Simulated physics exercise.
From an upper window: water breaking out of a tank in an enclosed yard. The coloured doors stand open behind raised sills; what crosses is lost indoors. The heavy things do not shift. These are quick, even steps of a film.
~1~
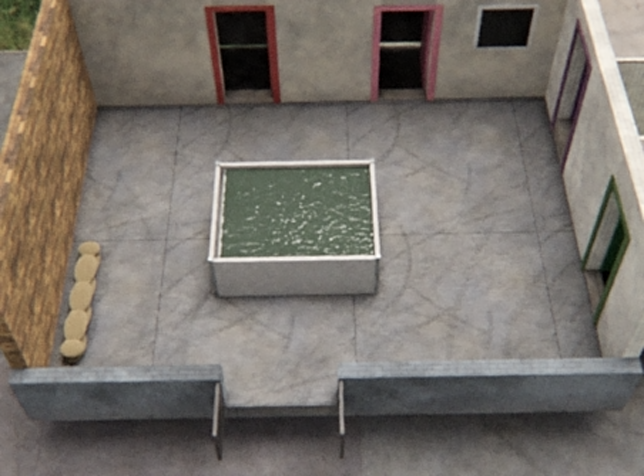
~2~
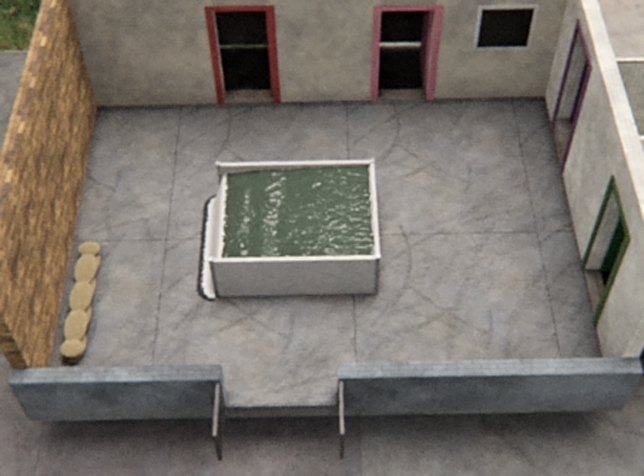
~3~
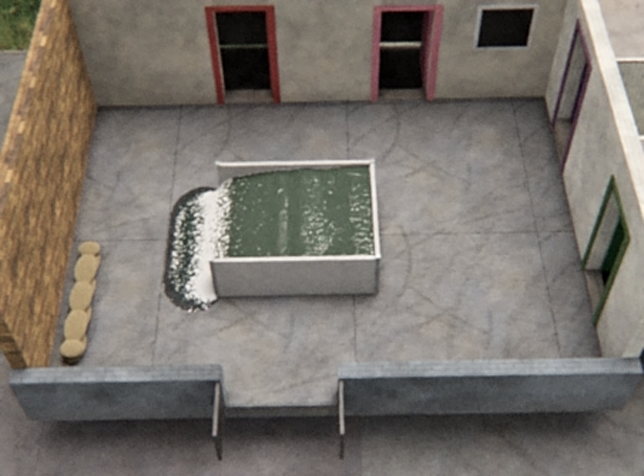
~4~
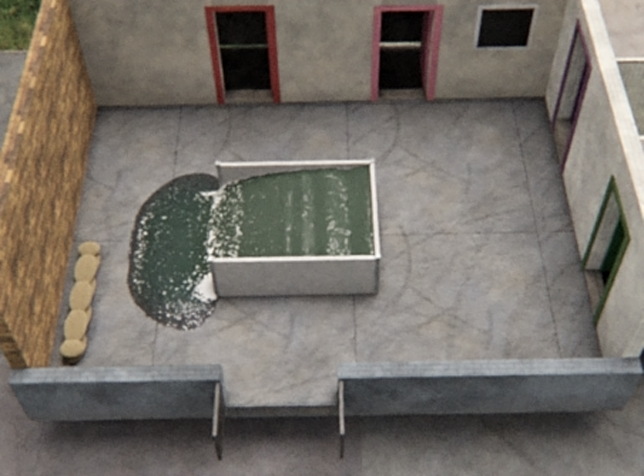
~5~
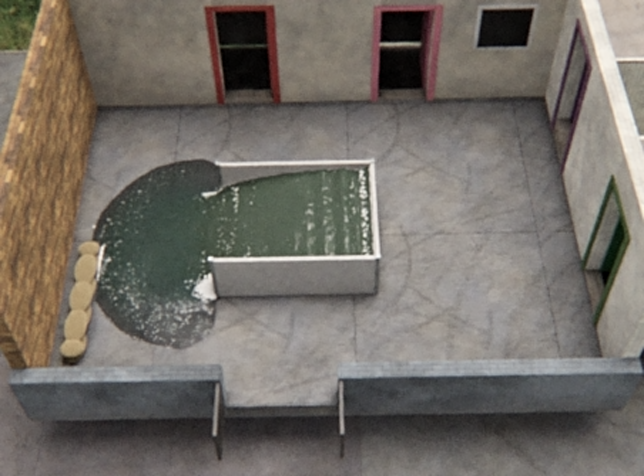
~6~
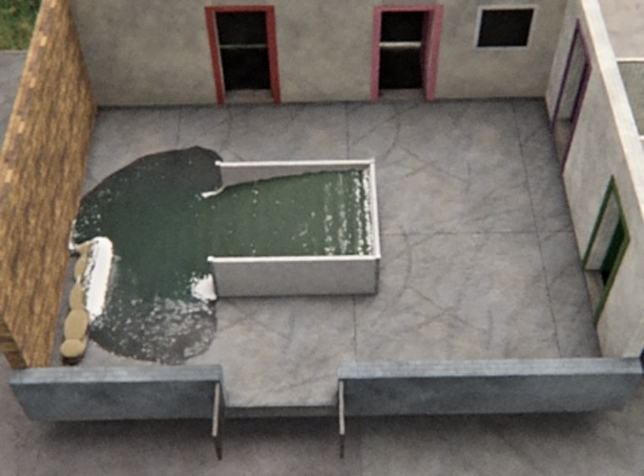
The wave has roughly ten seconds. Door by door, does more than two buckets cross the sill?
In the end: The pink door holds within the limit; the purple door holds within the limit; the green door floods; the red door holds within the limit.
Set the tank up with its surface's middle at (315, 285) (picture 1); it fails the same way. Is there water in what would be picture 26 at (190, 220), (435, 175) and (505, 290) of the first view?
As listed: Covered, no water, clear.
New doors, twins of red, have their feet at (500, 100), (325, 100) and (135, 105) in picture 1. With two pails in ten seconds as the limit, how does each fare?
One after the other: Stays under, keeps below it, goes over.
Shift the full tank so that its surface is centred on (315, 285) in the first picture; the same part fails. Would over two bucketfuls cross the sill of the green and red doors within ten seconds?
One by one: The green one is under, the red one lets more in.
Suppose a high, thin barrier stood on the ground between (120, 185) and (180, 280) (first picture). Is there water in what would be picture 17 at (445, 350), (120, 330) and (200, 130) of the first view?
As listed: Free of water, covered, covered.
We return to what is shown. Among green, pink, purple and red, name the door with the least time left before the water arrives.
It is the red one.
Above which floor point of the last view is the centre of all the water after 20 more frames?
Roughly at (176, 244).
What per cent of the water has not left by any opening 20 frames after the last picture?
I make it 100 per cent.
A moment on, water covers 25 % of the floor; the pink door not reached, the purple door not reached, the green door not reached, the red door not reached.
Next, water covers 30 % of the floor; the pink door not reached, the purple door not reached, the green door not reached, the red door not reached.
Then, water covers 50 % of the floor; the pink door not reached, the purple door not reached, the green door not reached, the red door wet at the sill, nothing in.
Later, water covers 95 % of the floor; the pink door wet at the sill, nothing in, the purple door wet at the sill, nothing in, the green door over two buckets in, the red door wet at the sill, nothing in.
In the end, water covers 95 % of the floor; the pink door wet at the sill, nothing in, the purple door wet at the sill, nothing in, the green door far over two buckets in, the red door wet at the sill, nothing in.
